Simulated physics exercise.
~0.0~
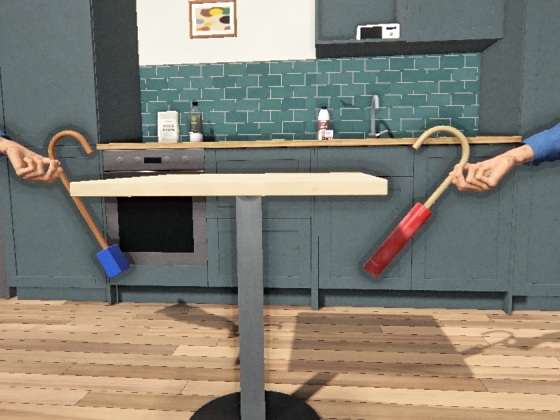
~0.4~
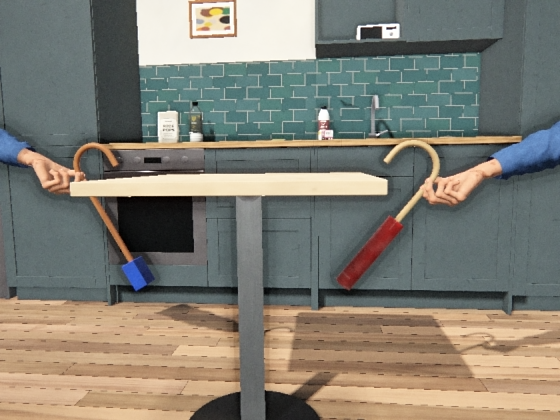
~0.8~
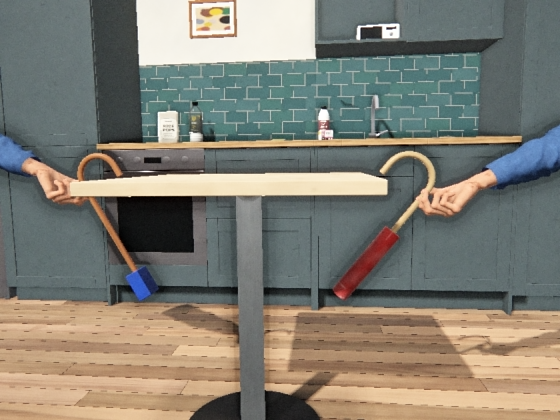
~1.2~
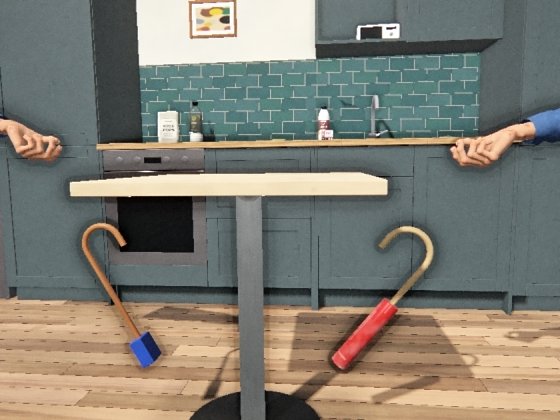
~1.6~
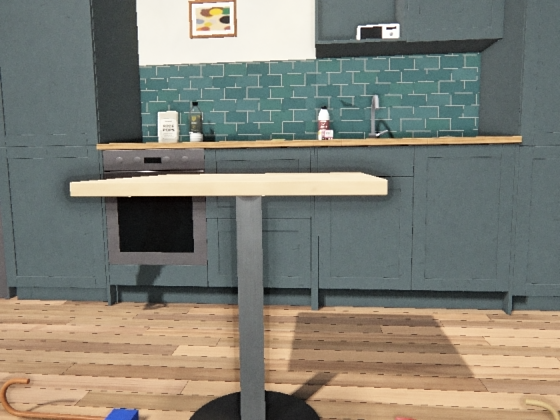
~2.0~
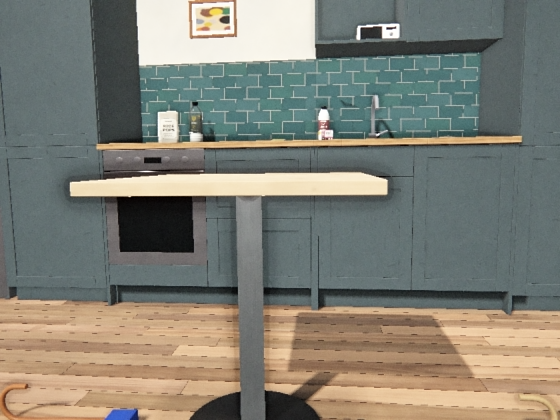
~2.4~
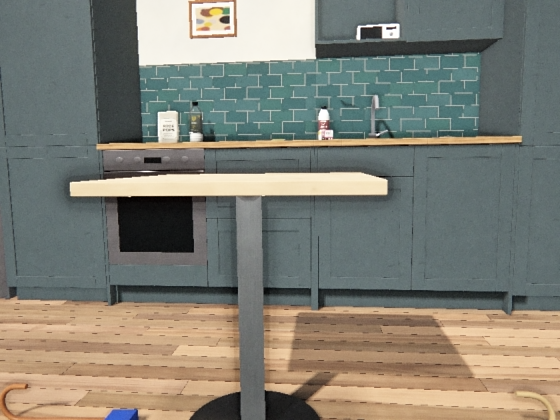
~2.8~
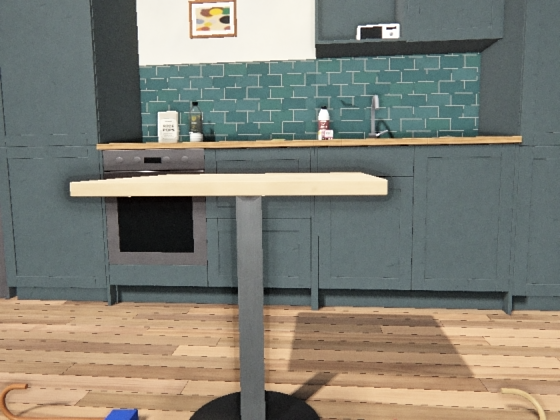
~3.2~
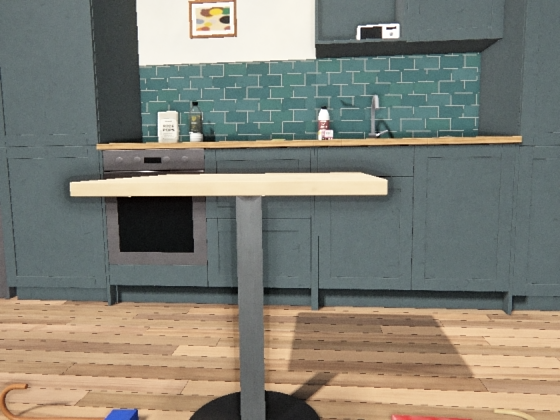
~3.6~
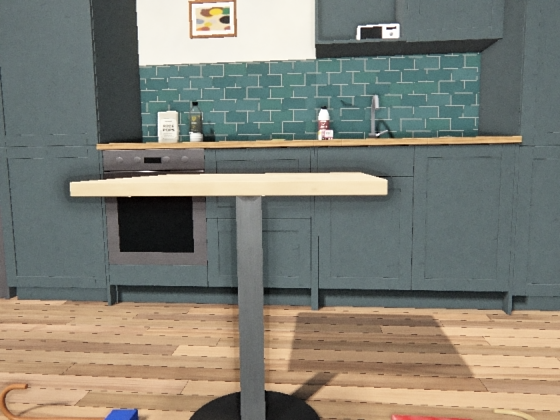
A red umbrella and a blue brush with hooked handles were brought by two hands to opposite ends of a small kitchen table, but when the hands let go, both dropped past the edges and ended up lying on the wooden floor.
